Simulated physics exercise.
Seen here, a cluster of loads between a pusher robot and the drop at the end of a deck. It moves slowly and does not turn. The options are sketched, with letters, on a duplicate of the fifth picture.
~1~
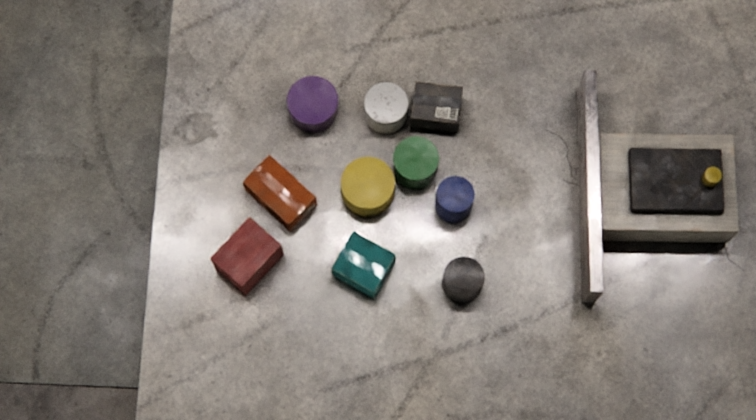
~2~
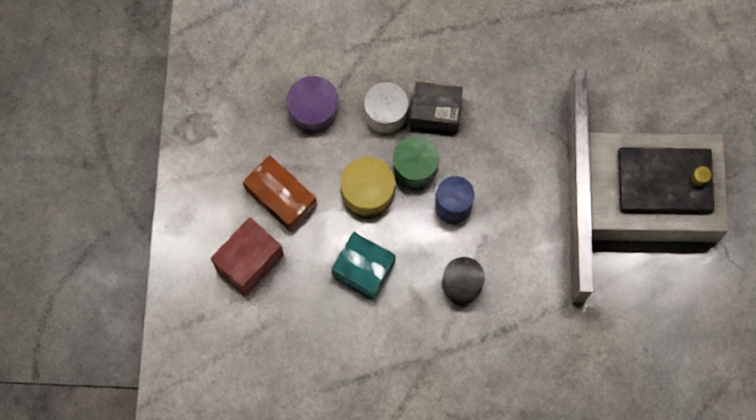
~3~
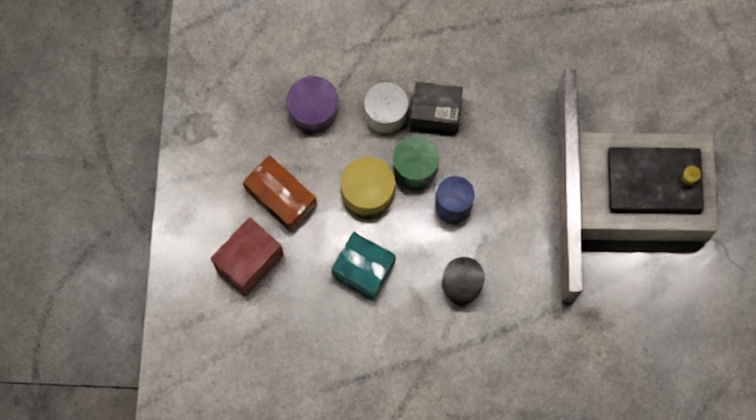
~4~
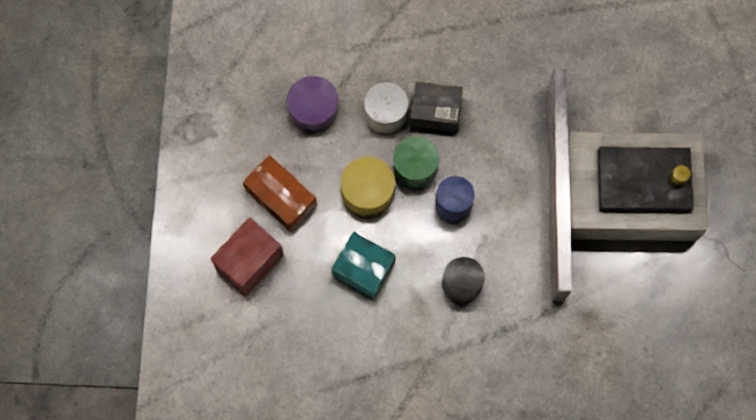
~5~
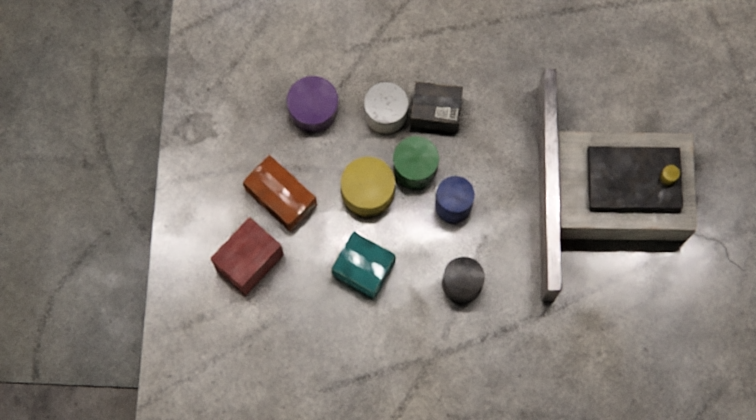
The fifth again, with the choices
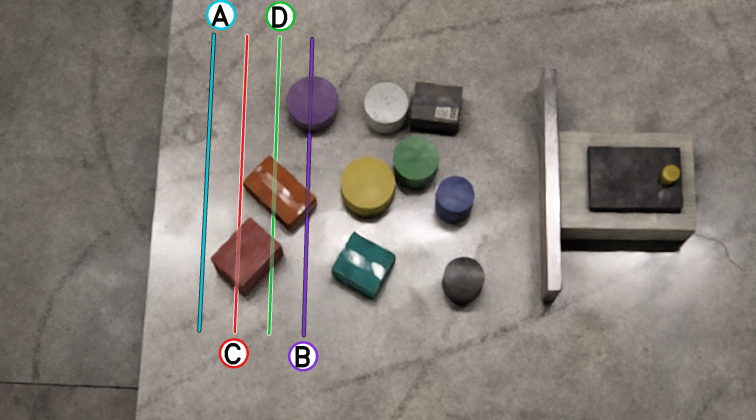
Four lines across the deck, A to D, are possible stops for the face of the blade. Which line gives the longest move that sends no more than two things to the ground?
Up to line C.
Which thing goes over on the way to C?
The purple pail goes over.
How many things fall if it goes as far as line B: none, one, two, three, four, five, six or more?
The count is none.
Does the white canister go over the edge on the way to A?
Yes.
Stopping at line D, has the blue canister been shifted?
Yes.
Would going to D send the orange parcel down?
No.
On the copy, A at (207, 178); B at (308, 182); C at (241, 180); D at (275, 181).
On C. First, robot (516, 174); grey parcel (408, 107); white canister (363, 108).
Then, robot (403, 169); purple pail (211, 98); orange parcel (223, 207).
Finally, robot (318, 165); purple pail over the edge; orange parcel (160, 211); one fallen.
By contrast, A drops four; B is within the limit but short; D is within the limit but short.
